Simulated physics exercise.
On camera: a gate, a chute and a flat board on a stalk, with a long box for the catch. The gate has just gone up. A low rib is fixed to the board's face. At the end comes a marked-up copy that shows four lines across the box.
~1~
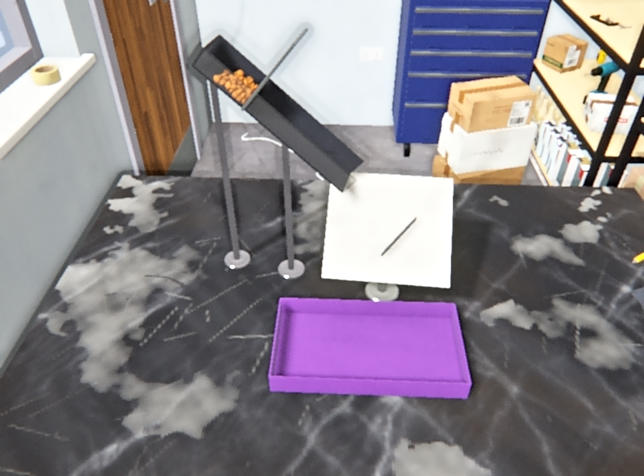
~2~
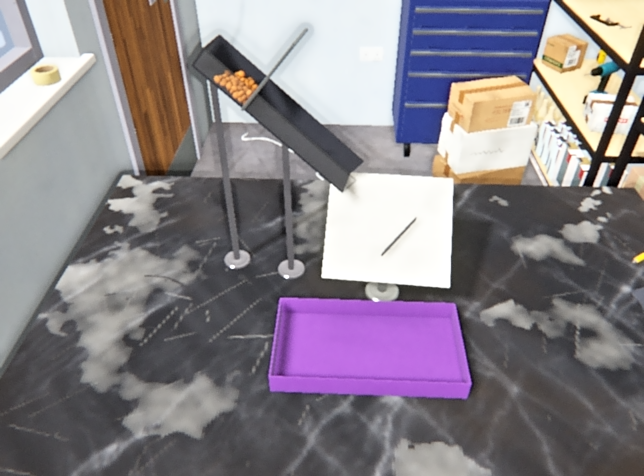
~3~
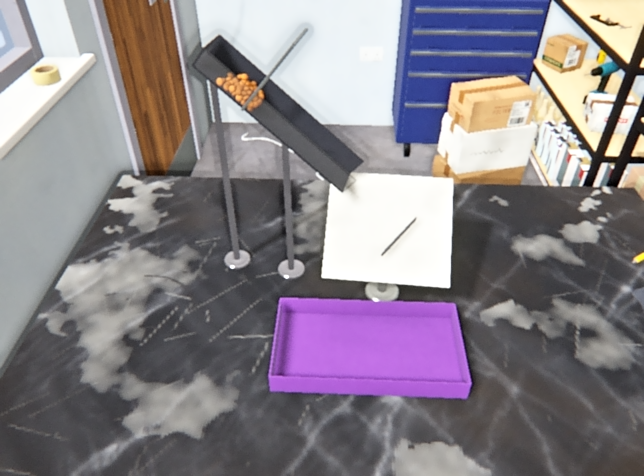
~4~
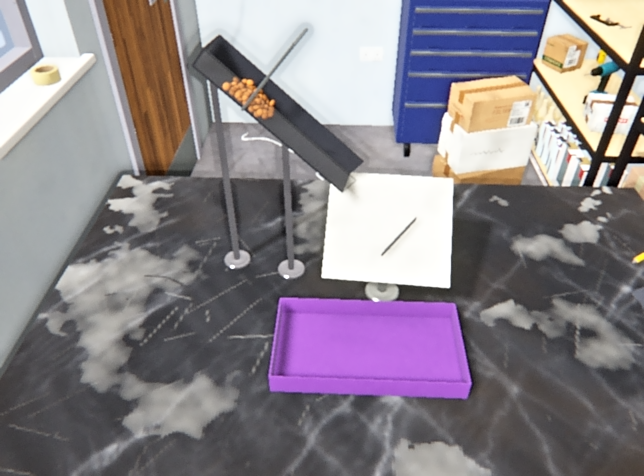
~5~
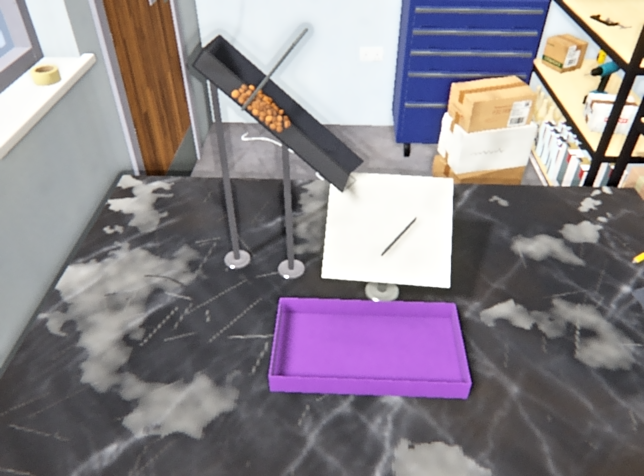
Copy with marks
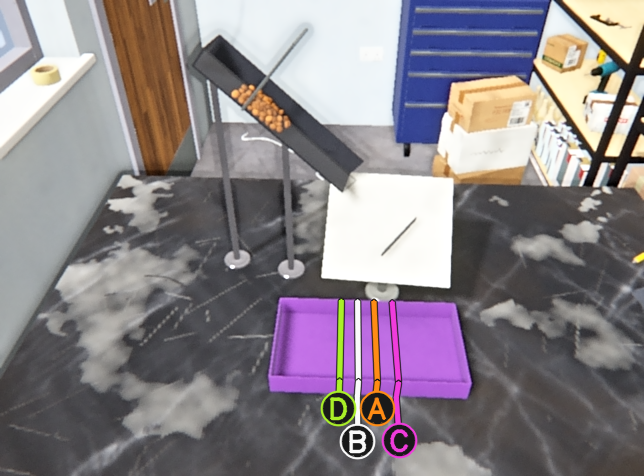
A dark sloping chute stands above a purple box as brown pieces slide partway down it.
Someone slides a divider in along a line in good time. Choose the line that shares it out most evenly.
It is B.
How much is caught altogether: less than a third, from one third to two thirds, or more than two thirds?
It is more than two thirds.
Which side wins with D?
Right.
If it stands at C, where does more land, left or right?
Left.
On the marked copy, line A crosses the front rim at (377, 381); line B crosses the front rim at (358, 380); line C crosses the front rim at (398, 381); line D crosses the front rim at (339, 379).
For line A, of what is caught, nearly all on the left of the divider, a small part on the right.
For line B, of what is caught, about half on the left of the divider, about half on the right.
For line C, of what is caught, nearly all on the left of the divider, a stray few on the right.
For line D, of what is caught, a small part on the left of the divider, nearly all on the right.
